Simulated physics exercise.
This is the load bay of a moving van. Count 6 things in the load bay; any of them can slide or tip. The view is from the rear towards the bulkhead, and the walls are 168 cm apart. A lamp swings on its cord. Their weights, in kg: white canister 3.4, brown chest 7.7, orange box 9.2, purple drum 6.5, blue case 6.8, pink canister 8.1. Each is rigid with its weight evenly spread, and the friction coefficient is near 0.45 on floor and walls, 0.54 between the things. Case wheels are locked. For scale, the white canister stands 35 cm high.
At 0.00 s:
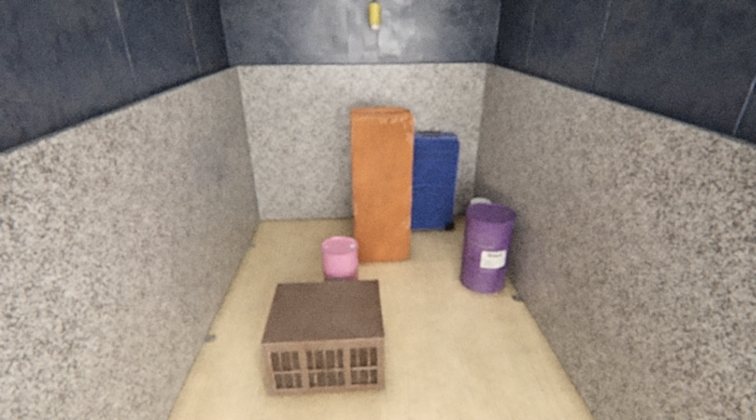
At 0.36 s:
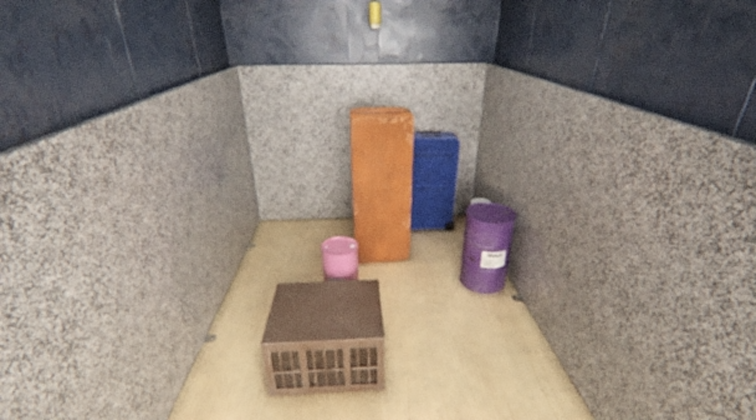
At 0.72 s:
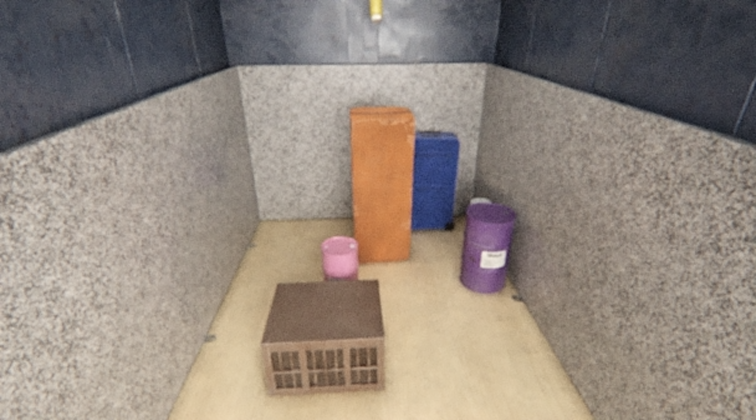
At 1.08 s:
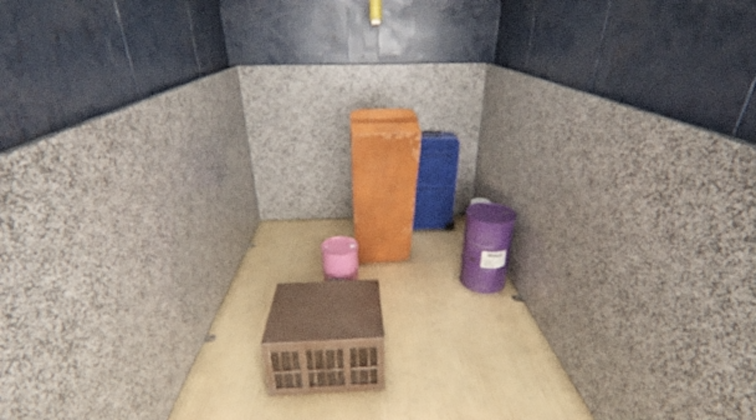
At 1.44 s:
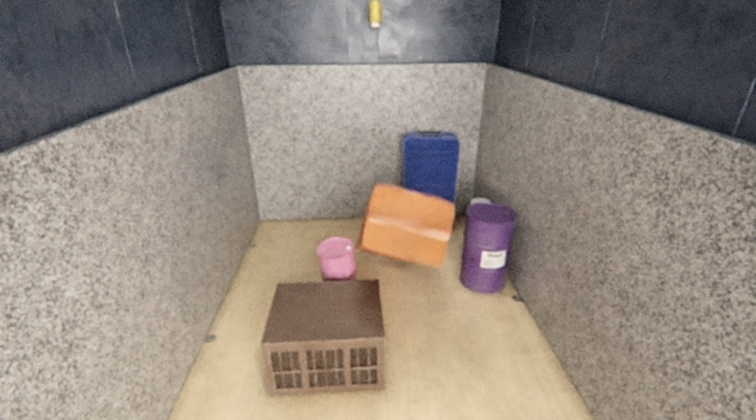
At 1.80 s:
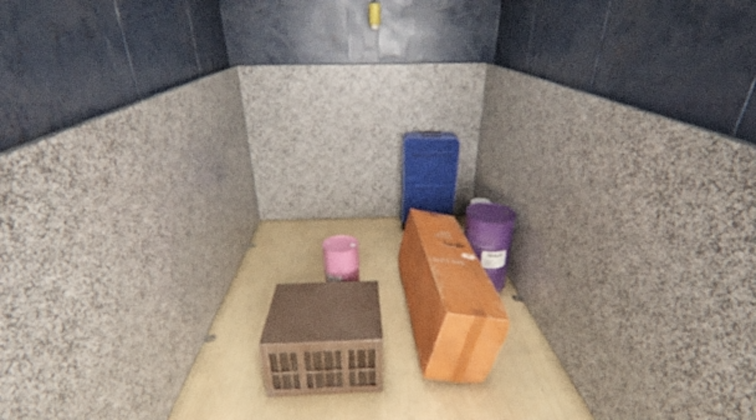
The clip shows an enclosed bay holding a brown chest, pink and purple containers, a blue case and a tall orange box, which leans forward, topples toward the viewer and lies on the floor beside the chest.
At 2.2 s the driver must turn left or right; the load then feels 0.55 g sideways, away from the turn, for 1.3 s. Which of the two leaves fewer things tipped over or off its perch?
The load fares better going left.
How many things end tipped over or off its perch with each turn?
Turning left 2, turning right 3.
Turning left. At 2.60 s, load feels 0.55 g right; white canister 7° off upright near (482, 225); orange box on its side; pink canister 28° off upright.
After 2.80 s, load feels 0.55 g right; white canister 6° off upright near (482, 225); brown chest moved 7 cm near (342, 334); orange box on its side.
After 3.20 s, load feels 0.55 g right; brown chest moved 30 cm near (394, 332); white canister 6° off upright near (482, 225); orange box on its side.
In the end (4.7 s), toppled in the load bay, orange box and pink canister; not toppled but over 15 cm from the start, brown chest and blue case; the other 2 under 15 cm from the start. In the last view, white canister near (479, 226), brown chest near (406, 336).
Turning right instead, white canister, orange box and pink canister tipped over or off its perch, 3 of 6 in all.
